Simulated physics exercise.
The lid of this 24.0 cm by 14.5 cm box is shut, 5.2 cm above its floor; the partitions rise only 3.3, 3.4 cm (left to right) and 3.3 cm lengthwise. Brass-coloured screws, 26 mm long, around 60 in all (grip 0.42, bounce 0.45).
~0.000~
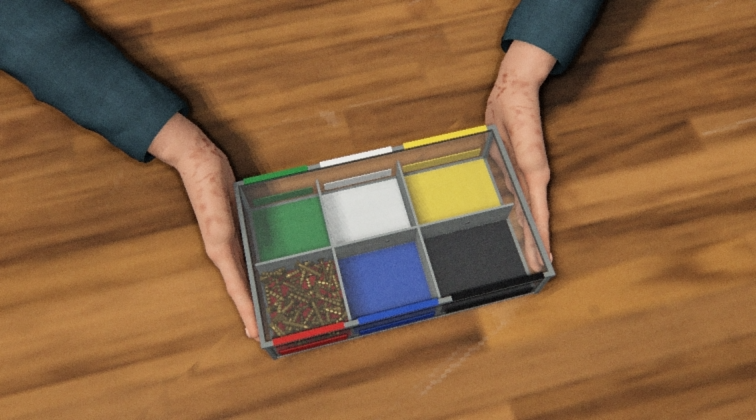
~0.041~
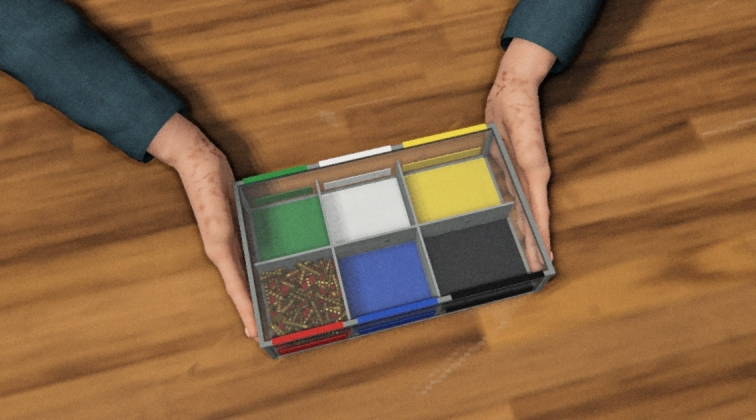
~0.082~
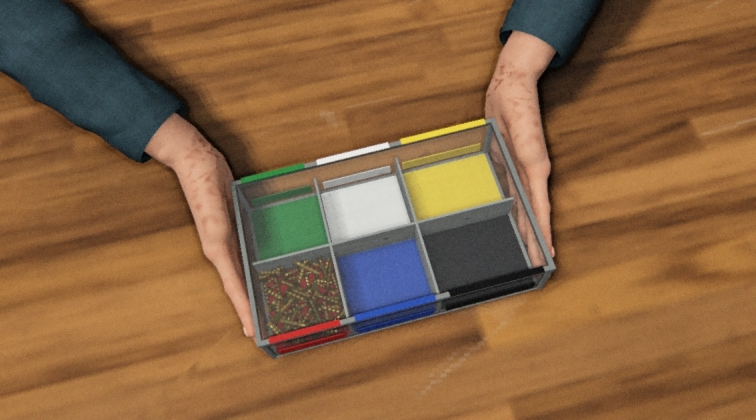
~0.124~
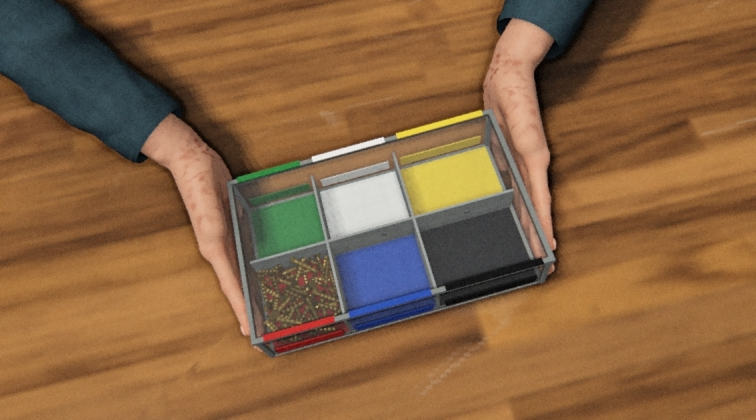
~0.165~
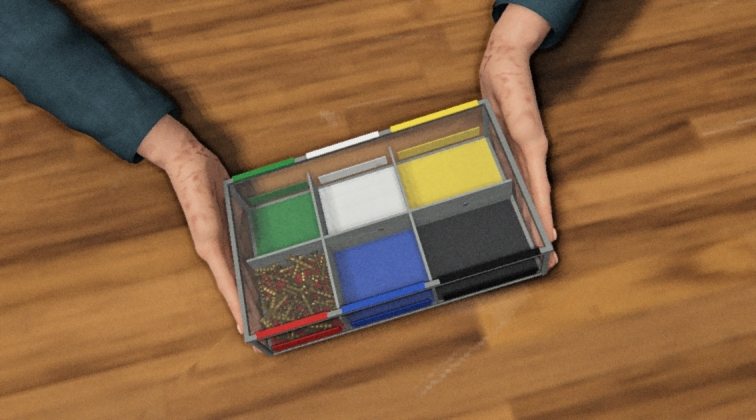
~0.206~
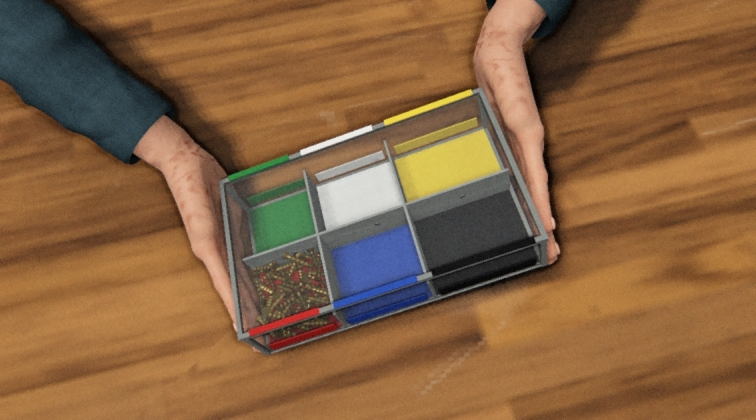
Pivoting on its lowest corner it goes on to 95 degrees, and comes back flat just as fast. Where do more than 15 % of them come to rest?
Red: Over, blue: Under, green: Under, yellow: Under, white: Under, black: Under.
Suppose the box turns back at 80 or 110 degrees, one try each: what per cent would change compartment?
Some 0 and 10 per cent.
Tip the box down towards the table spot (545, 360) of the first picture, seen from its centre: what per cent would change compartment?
Some 10 per cent.
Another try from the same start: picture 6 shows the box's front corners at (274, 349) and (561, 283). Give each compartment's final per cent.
Red 90; blue 5; green 0; yellow 0; white 0; black 5.
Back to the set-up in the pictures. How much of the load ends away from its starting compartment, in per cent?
Roughly 5 per cent.
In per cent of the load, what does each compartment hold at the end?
Red 95, blue 0, green 5, yellow 0, white 0, black 0.
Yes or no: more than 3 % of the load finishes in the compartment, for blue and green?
Blue no; green yes.
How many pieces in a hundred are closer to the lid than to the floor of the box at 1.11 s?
Some 30 per cent.
After 1.11 s, tilt 95 degrees; red 100 %.
After 1.71 s, tilt 42 degrees; red 95 %, green 5 %.
After 2.36 s, tilt 0 degrees; red 95 %, green 5 %.
In the end, at 2.8 s, red 95 %, blue 0 %, green 5 %, yellow 0 %, white 0 %, black 0 %.
